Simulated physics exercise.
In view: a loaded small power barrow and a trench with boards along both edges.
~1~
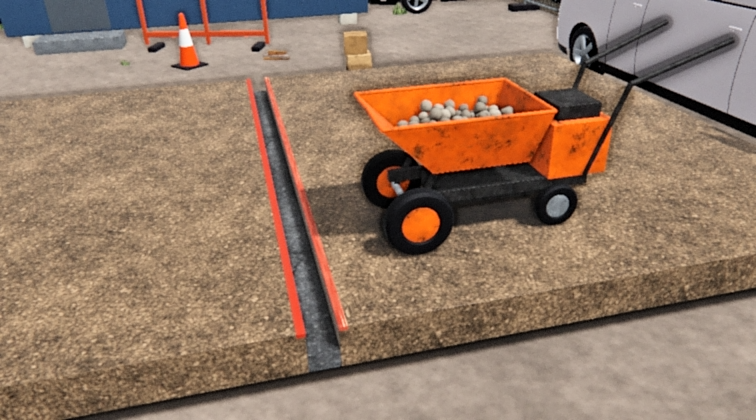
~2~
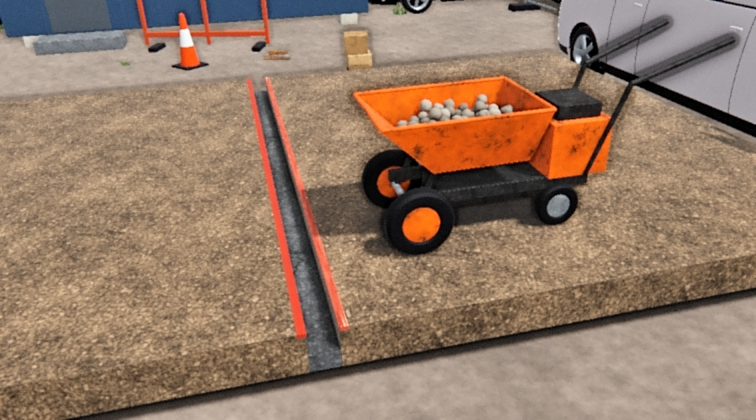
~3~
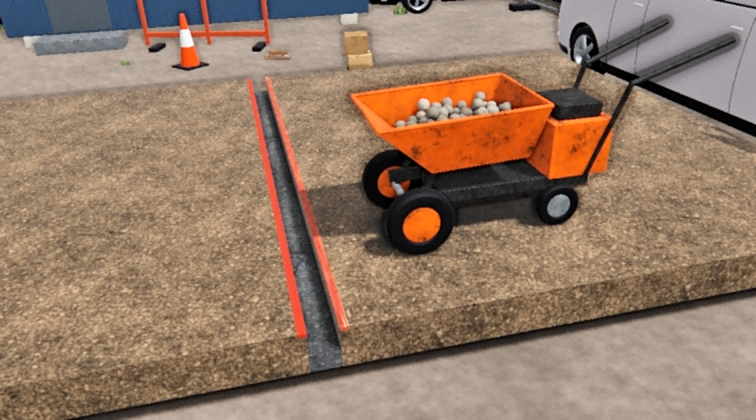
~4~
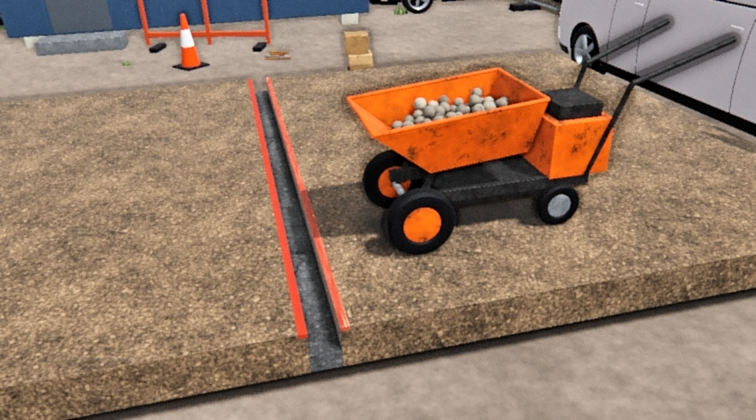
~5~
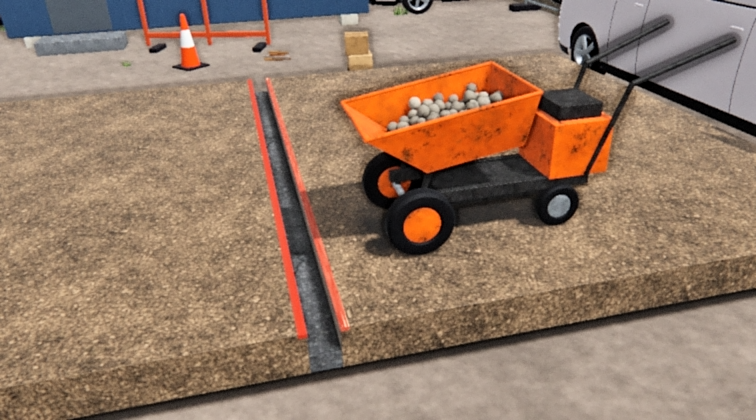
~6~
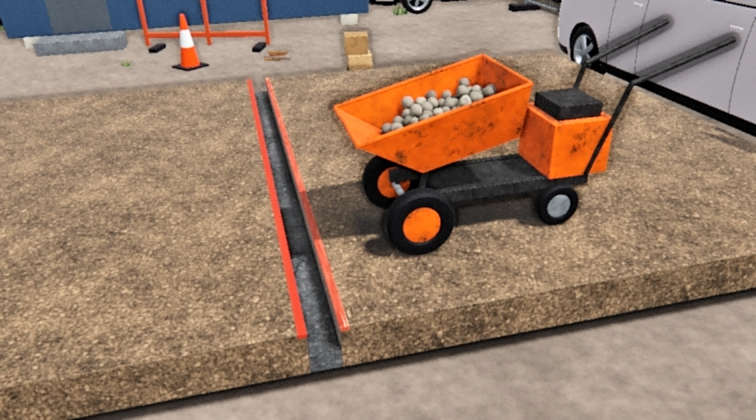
Orange power barrow loaded with rounded stones standing beside a narrow board-edged trench, its skip staying level, then tilting slightly left.
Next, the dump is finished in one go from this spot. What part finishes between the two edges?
The trench takes less than half.
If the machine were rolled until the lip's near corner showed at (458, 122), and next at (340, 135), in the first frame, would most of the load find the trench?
At the first place the smaller part, at the second the smaller part.
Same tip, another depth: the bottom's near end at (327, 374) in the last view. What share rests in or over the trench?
Some 30 per cent.
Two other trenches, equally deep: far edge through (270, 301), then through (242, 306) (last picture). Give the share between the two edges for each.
Roughly 70 per cent, and 100 per cent.
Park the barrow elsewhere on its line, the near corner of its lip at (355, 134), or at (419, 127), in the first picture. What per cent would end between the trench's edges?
First some 0, then 50 per cent.
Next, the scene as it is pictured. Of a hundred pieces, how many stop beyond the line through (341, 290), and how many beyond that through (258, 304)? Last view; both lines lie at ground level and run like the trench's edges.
In turn 100 and 40 in a hundred.
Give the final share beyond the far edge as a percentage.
Close to 70 per cent.
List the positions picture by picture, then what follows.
Lip of the skip near (382, 131), level; top of the load near (464, 122), river pebbles; first edge of the trench near (332, 290); far edge near (293, 297), the trench under half as wide as the skip, and about as deep as wide, in the first frame.
Lip of the skip near (382, 131), level; top of the load near (464, 121), in the second frame.
Lip of the skip near (378, 133), tipped barely; top of the load near (482, 115), in the third frame.
Lip of the skip near (373, 136), tipped barely; top of the load near (479, 111), in the fourth frame.
Lip of the skip near (366, 141), tipped a little; top of the load near (483, 103), in the fifth frame.
Lip of the skip near (358, 146), tipped a little; top of the load near (486, 105); first edge of the trench near (333, 291); far edge near (294, 297), in the sixth frame.
Shortly afterwards, skip tipped well over; the whole lot in the skip.
Next, skip tipped steeply; near two thirds in the skip; a little in or heaped over the trench; near a quarter beyond it; only a few falling.
Some moments later, skip tipped right over; near a quarter in or heaped over the trench; the bulk beyond it.
In the end, skip tipped right over; near a quarter in or heaped over the trench; near two thirds beyond it.
